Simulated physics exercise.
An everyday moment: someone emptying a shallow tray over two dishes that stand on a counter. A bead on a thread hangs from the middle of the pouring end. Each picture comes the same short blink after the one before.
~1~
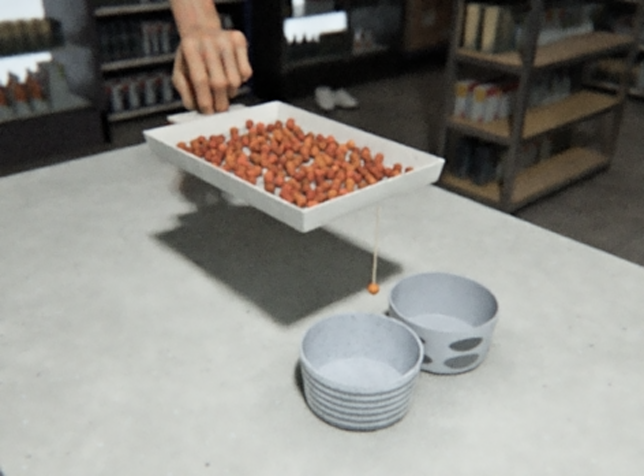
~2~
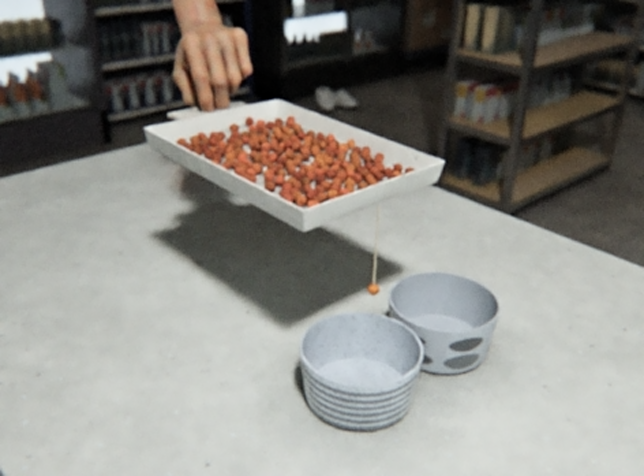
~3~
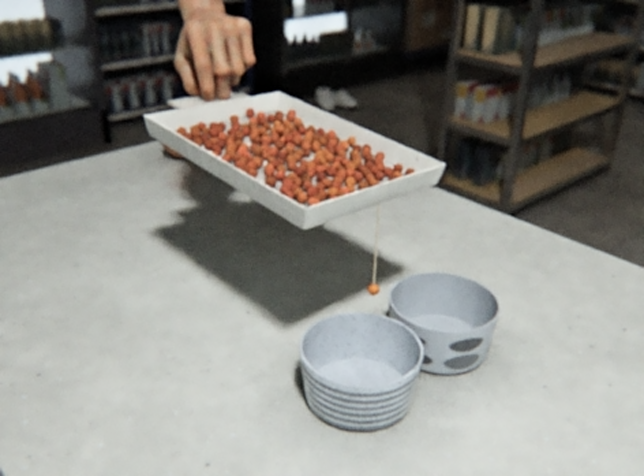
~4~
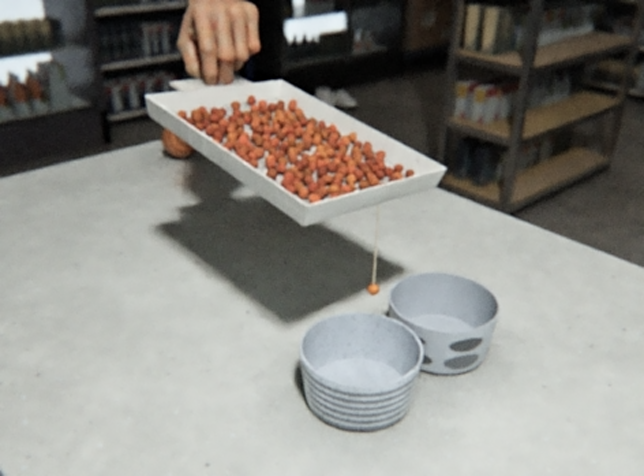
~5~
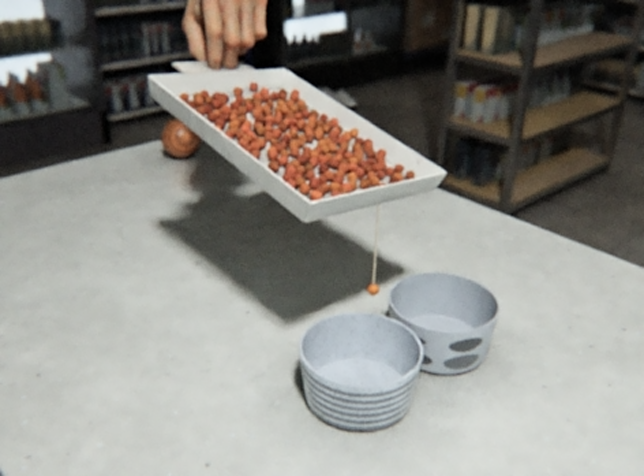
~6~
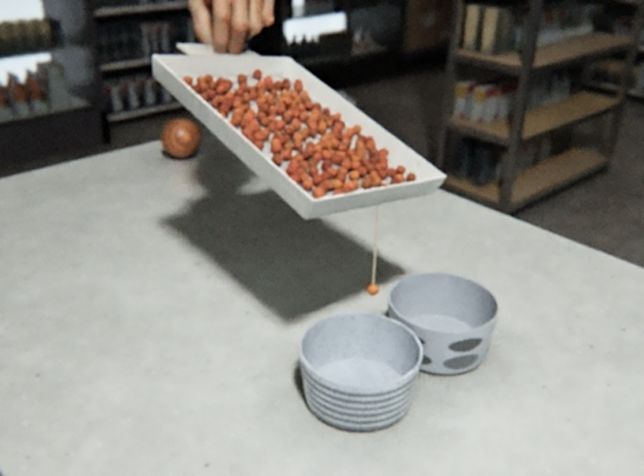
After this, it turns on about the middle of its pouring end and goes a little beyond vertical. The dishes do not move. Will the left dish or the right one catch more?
The right dish gets more.
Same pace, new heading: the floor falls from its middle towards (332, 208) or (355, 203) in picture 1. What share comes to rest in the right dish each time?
In turn 10 and 30 in a hundred.
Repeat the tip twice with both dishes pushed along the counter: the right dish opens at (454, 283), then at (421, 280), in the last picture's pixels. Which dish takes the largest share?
In turn: The right one; the dish on the right.
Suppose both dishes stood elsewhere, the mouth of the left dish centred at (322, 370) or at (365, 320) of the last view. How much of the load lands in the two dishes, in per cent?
In turn 40 and 70 in a hundred.
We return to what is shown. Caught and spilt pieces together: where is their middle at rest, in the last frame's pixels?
Around (446, 334).
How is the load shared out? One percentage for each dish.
Left dish near 0 in a hundred; right dish near 70.
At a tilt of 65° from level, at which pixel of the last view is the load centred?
Near (381, 128).
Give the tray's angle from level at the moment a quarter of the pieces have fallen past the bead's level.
At some 115 degrees.
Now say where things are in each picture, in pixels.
The first picture shows corners of the pouring end (304, 208) and (438, 160), level; middle of the load (298, 160), clay pellets; left dish (405, 396); right dish (486, 342); bead on its thread (373, 289).
The second picture shows corners of the pouring end (304, 208) and (439, 161), level; middle of the load (298, 158).
The third picture shows corners of the pouring end (306, 206) and (440, 163), tipped barely, lowest at the right corner; middle of the load (299, 154).
The fourth picture shows corners of the pouring end (308, 203) and (441, 167), tipped a little, lowest at the right corner; middle of the load (300, 146).
The fifth picture shows corners of the pouring end (311, 200) and (441, 171), tipped a little, lowest at the right corner; middle of the load (302, 139).
The sixth picture shows corners of the pouring end (314, 197) and (441, 175), tipped clearly, lowest at the right corner; middle of the load (305, 133); left dish (404, 397); right dish (486, 343).
Just after the last frame, tray tipped steeply; every one on the tray.
A moment on, tray tipped past a quarter turn; almost all on the tray; just a few in the right dish; just a few outside both.
Further on, tray tipped past a quarter turn; just a few in the left dish; roughly two thirds in the right dish; roughly a third outside both.
When it is over, tray tipped past a quarter turn; just a few in the left dish; roughly two thirds in the right dish; roughly a third outside both.
